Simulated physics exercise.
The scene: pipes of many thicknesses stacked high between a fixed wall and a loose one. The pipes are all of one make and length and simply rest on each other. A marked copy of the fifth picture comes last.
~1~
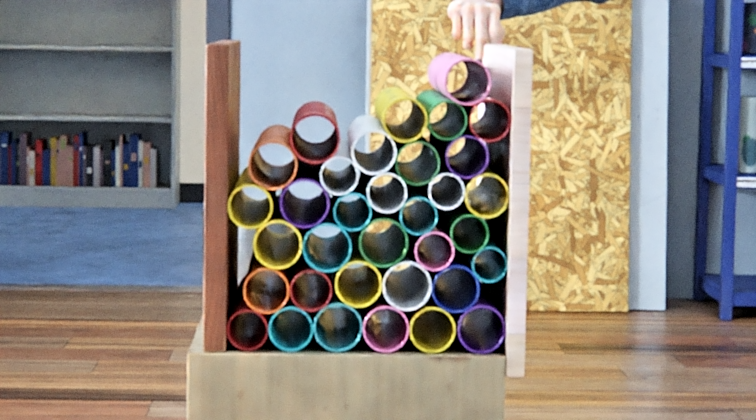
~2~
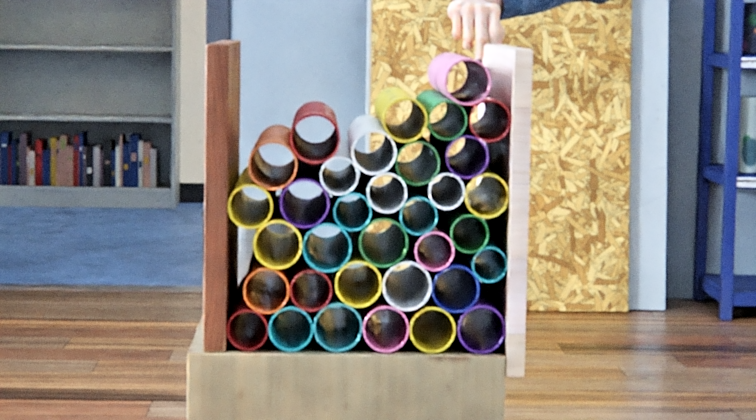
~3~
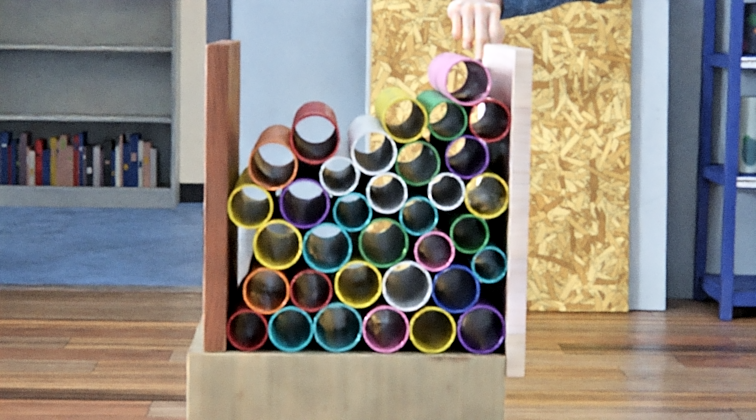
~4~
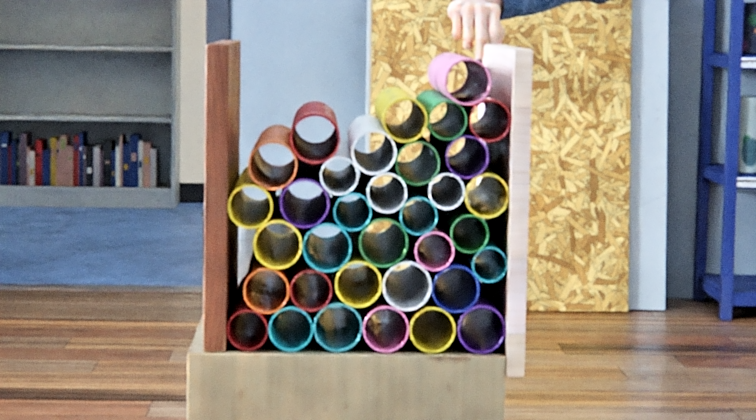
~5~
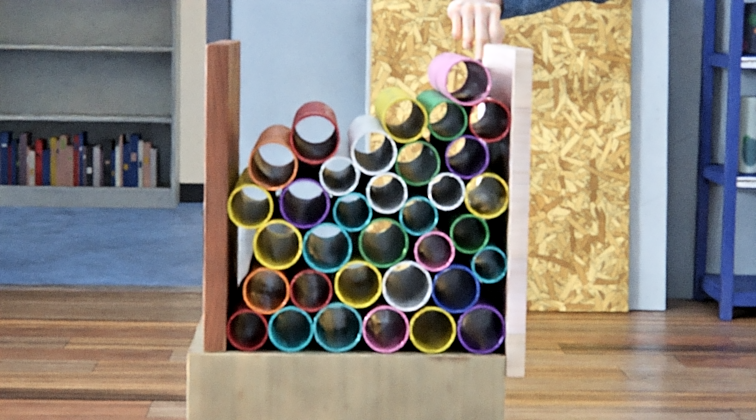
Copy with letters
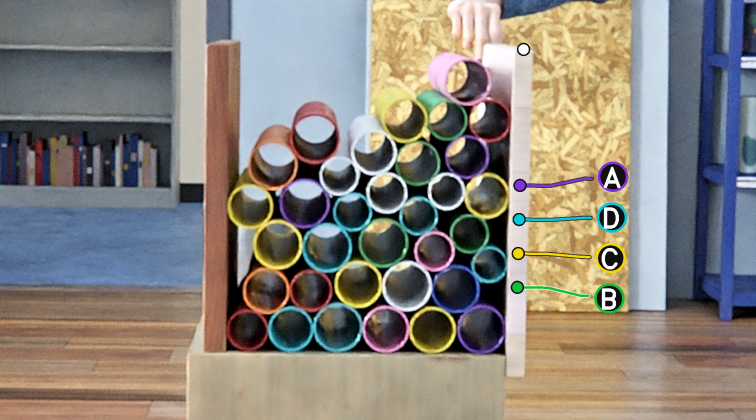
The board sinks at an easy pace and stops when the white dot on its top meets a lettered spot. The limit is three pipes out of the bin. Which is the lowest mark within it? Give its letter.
At most to D.
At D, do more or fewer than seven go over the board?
Fewer than seven.
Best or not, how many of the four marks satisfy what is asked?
Two of them.
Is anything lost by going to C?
At C: Yes.
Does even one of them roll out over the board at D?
Yes, at D.
On the copy, A at (520, 186); B at (517, 287); C at (518, 253); D at (519, 220); the white dot at (523, 50).
On D. First, top of the board (511, 124).
Then, top of the board (509, 209).
Finally, top of the board (509, 219), two out over the board.
By contrast, A two out over the board; B more than three out over the board; C more than three out over the board.
